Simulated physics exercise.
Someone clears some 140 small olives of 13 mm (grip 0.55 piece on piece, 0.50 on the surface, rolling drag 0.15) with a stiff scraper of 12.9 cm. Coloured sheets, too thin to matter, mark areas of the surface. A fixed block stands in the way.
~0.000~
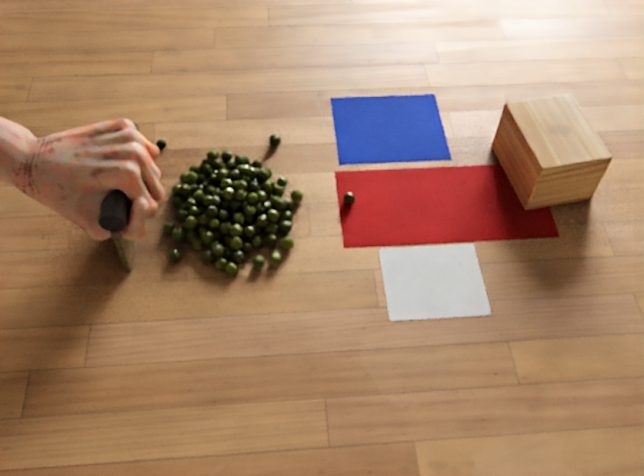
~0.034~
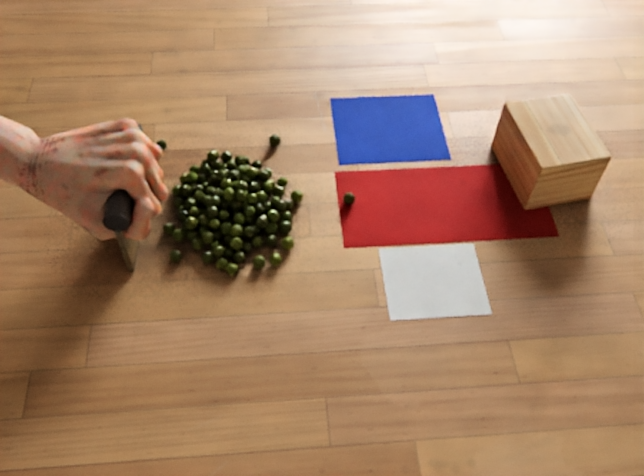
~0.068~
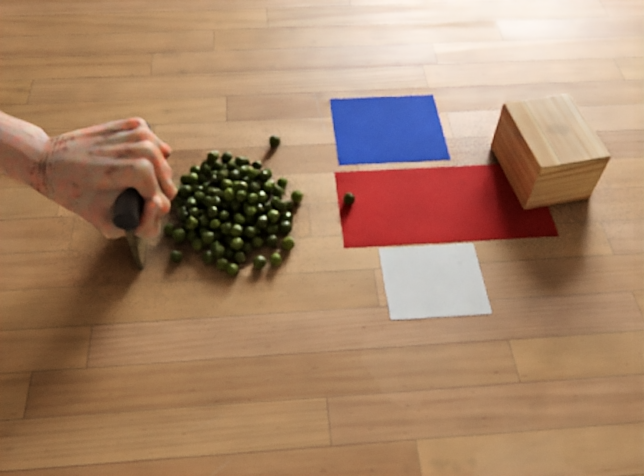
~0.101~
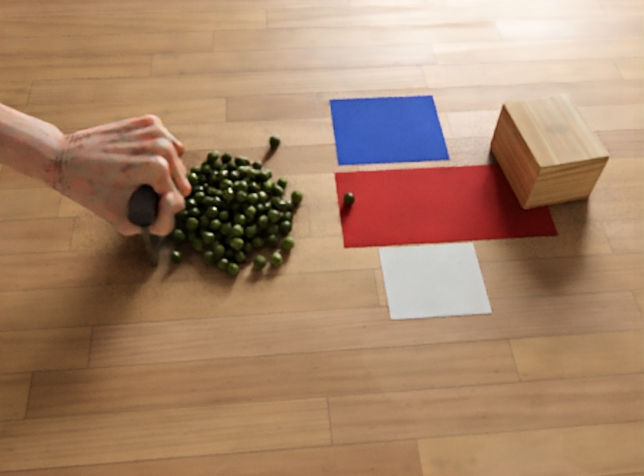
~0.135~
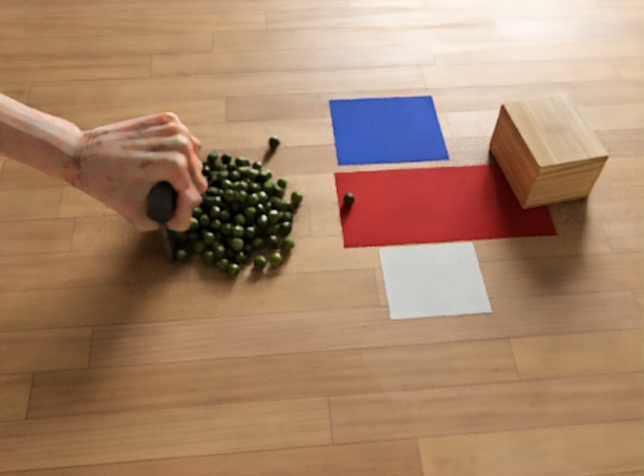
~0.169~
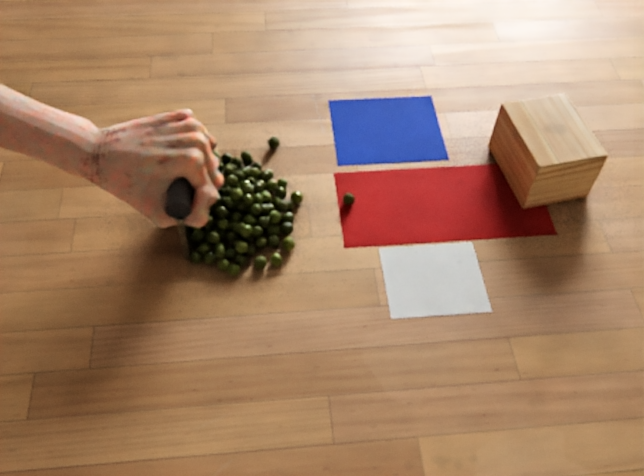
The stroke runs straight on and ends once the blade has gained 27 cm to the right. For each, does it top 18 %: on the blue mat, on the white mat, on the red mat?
Blue mat: Over, white mat: Under, red mat: Over.
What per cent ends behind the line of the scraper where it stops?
About 35 per cent.
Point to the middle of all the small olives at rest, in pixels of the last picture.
Near (407, 180).
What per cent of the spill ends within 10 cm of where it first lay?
Roughly 25 per cent.
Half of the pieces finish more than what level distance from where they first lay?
Some 22 cm.
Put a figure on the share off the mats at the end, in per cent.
About 40 per cent.
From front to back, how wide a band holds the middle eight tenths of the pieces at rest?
Some 20 cm.
After 0.41 s, scraper 18 cm from its start, spill 19 cm wide; red mat 20 %, off the mats 80 %.
After 0.66 s, scraper 28 cm from its start, spill 22 cm wide; red mat 40 %, blue mat 30 %, off the mats 35 %.
Then, at 0.87 s, scraper 28 cm from its start, spill 23 cm wide; red mat 35 %, blue mat 25 %, off the mats 40 %.
In the end, at 1.1 s, white mat 0 %, red mat 35 %, blue mat 25 %, off the mats 40 %.
